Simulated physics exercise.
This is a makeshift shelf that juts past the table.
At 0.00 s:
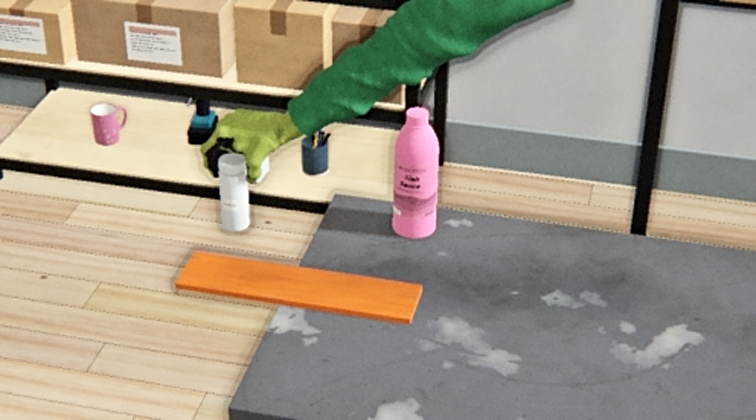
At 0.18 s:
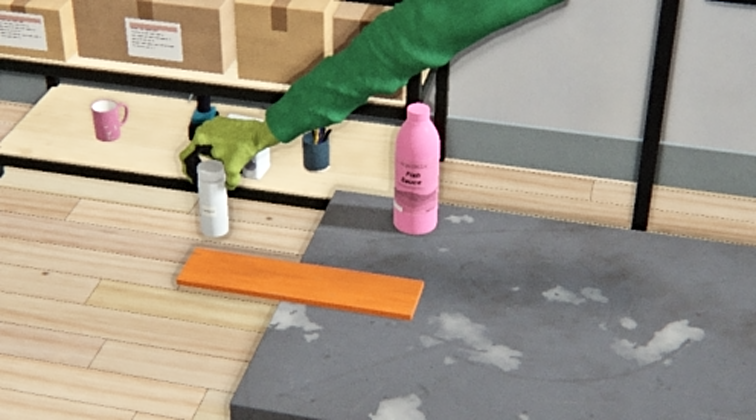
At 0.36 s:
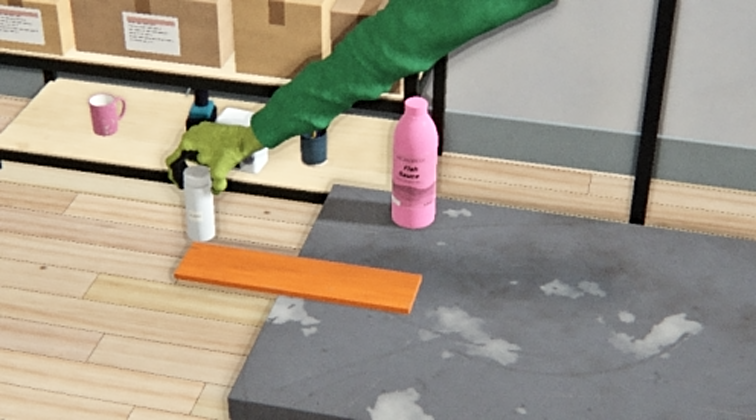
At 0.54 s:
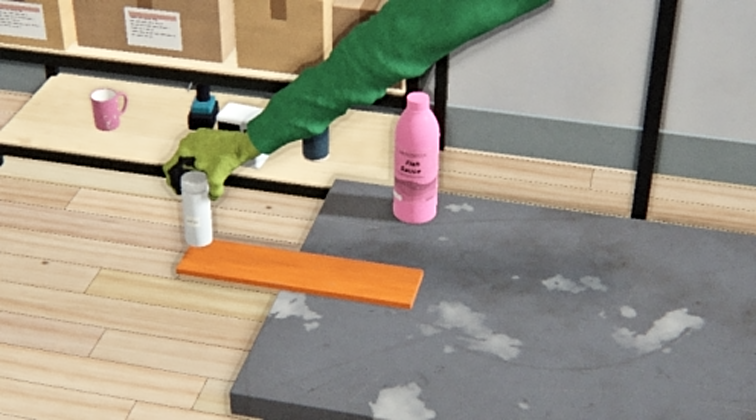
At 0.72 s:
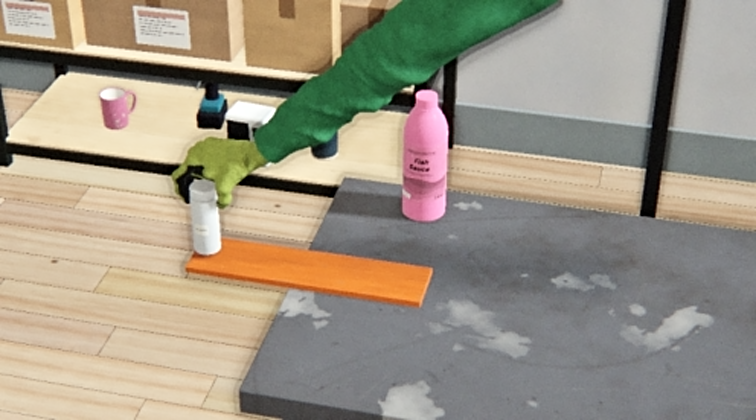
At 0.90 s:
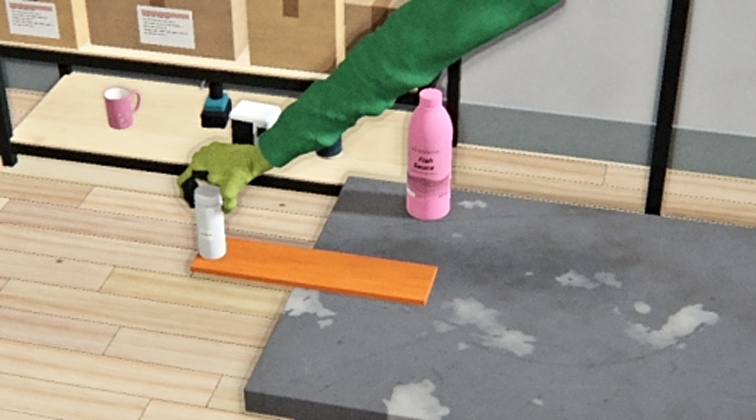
Beside a gray slab with a pink bottle on it, a green-sleeved arm in a yellow-green glove moved a small white shaker left, then brought it slightly nearer, to the left end of an orange plank.
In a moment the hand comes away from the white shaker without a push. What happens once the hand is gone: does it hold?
In the end the plank tips off the edge.
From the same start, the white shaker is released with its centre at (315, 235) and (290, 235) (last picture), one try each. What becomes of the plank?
First try: It stays on the table; second try: It holds.
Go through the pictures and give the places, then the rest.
In the first picture, still above its spot; white shaker (234, 192); orange plank (299, 287).
In the second picture, still above its spot; white shaker (213, 199); orange plank (300, 283).
In the third picture, still above its spot; white shaker (199, 203); orange plank (298, 277).
In the fourth picture, still above its spot; white shaker (197, 209); orange plank (300, 272).
In the fifth picture, still above its spot; white shaker (205, 217); orange plank (309, 270).
In the sixth picture, in place under the hand; white shaker (210, 222); orange plank (313, 269).
By 1.40 s, orange plank and white shaker now down on the floor or falling.
By 1.60 s, things are still on the move.
When it is over (2.0 s), down on the floor or falling, orange plank and white shaker; pink bottle as before. The plank goes over.
